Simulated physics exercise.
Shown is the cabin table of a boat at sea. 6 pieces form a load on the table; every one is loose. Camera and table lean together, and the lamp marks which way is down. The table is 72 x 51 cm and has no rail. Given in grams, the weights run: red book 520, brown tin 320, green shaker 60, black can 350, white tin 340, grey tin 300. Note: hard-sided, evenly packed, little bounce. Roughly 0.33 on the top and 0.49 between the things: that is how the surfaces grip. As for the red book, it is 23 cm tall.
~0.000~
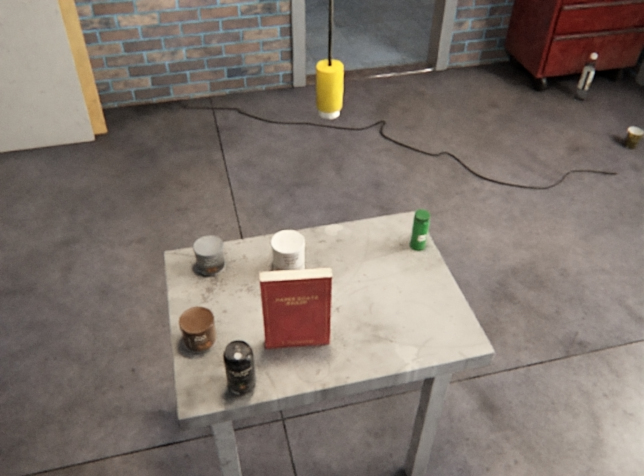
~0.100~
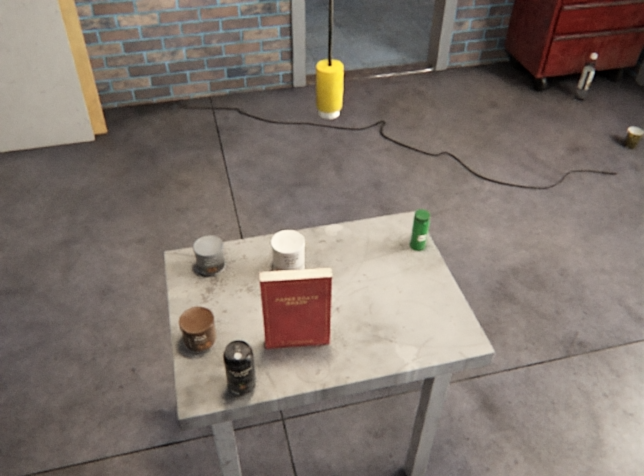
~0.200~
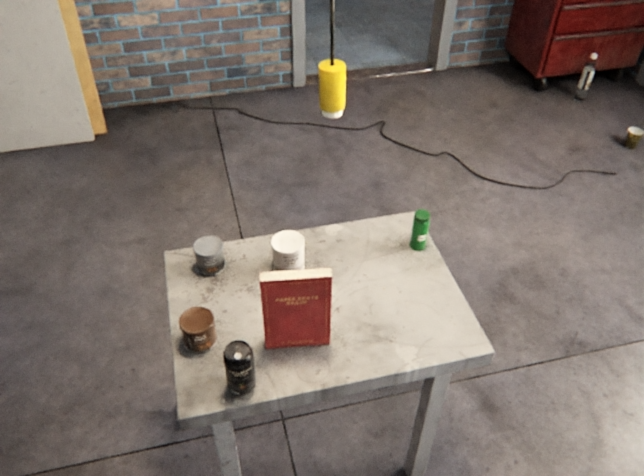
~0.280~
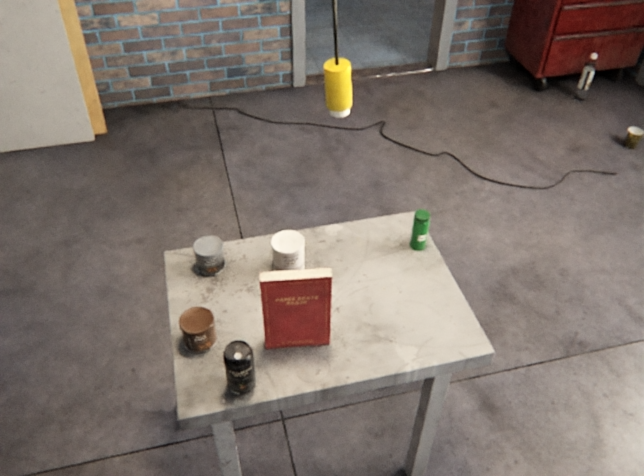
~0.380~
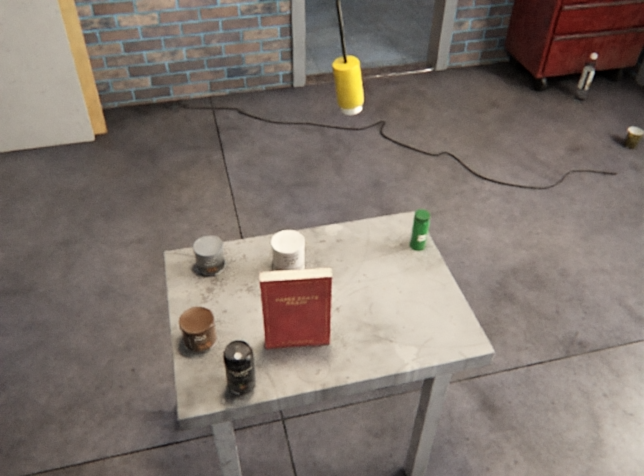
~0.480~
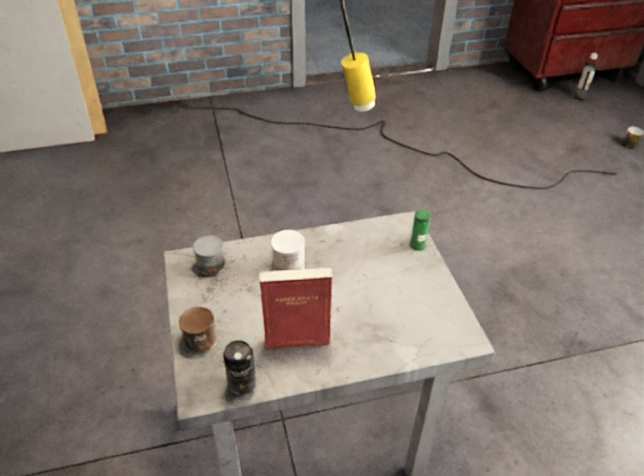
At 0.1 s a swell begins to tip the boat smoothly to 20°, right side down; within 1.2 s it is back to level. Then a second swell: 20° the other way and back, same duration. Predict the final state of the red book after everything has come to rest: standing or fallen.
Standing.
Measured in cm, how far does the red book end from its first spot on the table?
About 0 cm.
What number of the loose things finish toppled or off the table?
That comes to 0.
Around 0.88 s, floor tilted 16°, right side down.
Around 1.78 s, floor tilted 18°, left side down.
Around 2.08 s, floor tilted 16°, left side down.
Finally (3.0 s), all 6 still in place (within 5 cm). In the last view, red book near (297, 310).
